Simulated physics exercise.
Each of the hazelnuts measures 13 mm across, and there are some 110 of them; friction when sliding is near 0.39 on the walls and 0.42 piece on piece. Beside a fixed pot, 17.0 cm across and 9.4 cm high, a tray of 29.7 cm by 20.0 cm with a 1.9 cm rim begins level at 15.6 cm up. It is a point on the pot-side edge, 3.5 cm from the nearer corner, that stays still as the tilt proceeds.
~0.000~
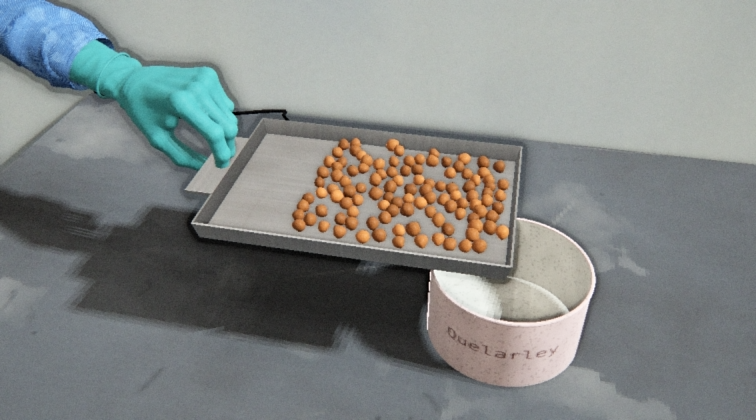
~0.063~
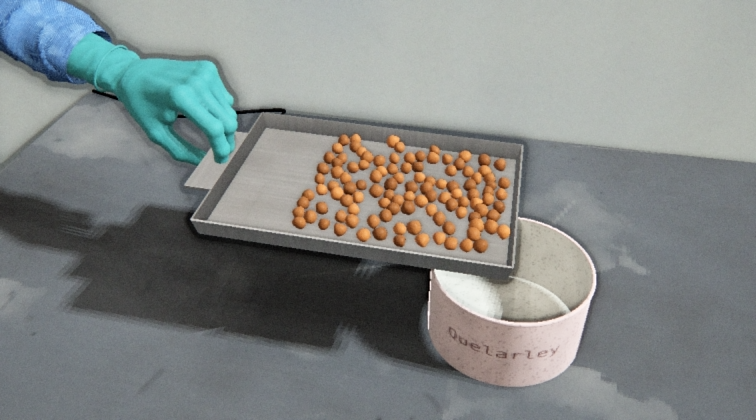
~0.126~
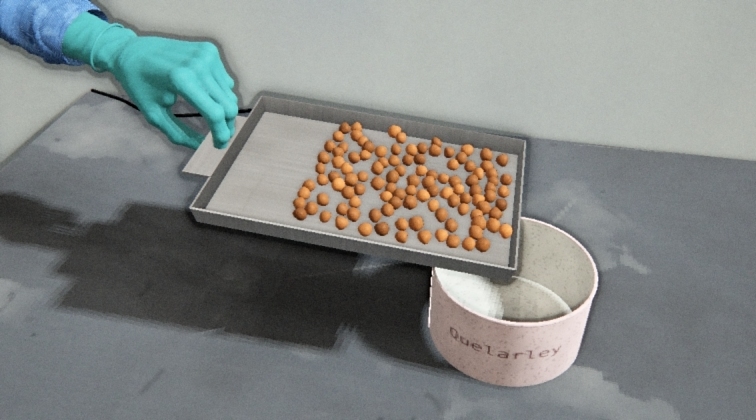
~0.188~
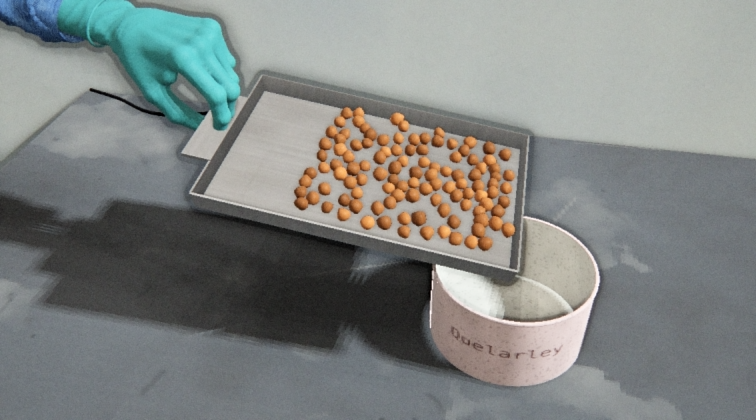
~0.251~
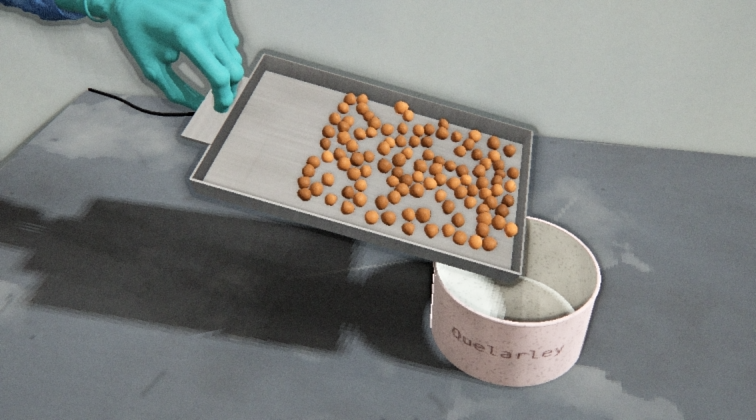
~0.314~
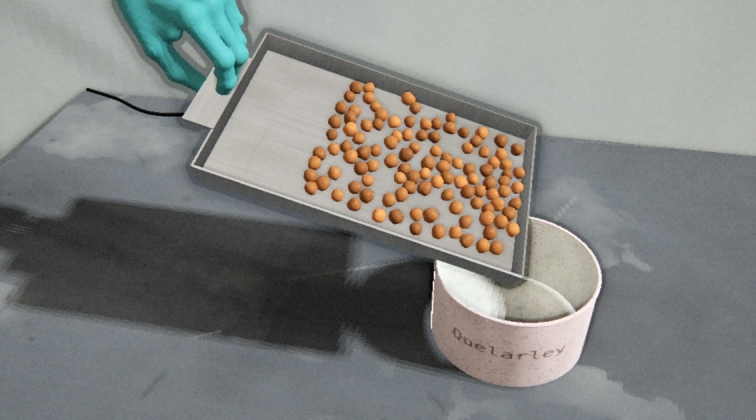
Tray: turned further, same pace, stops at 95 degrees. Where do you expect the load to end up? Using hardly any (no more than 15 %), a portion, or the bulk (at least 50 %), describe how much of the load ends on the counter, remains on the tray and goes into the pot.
Counter: The bulk, left on the tray: Hardly any, pot: A portion.
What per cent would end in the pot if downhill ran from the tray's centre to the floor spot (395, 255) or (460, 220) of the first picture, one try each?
First try: About 0 percent; second try: About 55 percent.
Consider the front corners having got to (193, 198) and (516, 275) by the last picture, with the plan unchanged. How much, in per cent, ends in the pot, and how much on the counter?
The pot gets 0 and the counter 100.
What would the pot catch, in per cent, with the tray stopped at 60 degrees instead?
0 %.
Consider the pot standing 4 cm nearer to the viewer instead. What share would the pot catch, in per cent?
It would come to roughly 75 percent.
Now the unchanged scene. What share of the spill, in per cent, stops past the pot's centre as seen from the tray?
80 per cent.
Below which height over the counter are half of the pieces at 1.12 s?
Roughly 22 cm.
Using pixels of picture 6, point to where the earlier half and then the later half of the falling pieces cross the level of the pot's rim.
Early half: About (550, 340); late half: (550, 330).
After 0.80 s, tilt 55 degrees; the tray holds 100 %, the pot 0 %.
After 1.12 s, tilt 79 degrees; the tray holds 100 %, the pot 0 %.
Then, at 1.54 s, tilt 95 degrees; the tray holds 15 %, the pot 15 %.
In the end, at 2.7 s, counter 75 %, tray 0 %, pot 25 %.
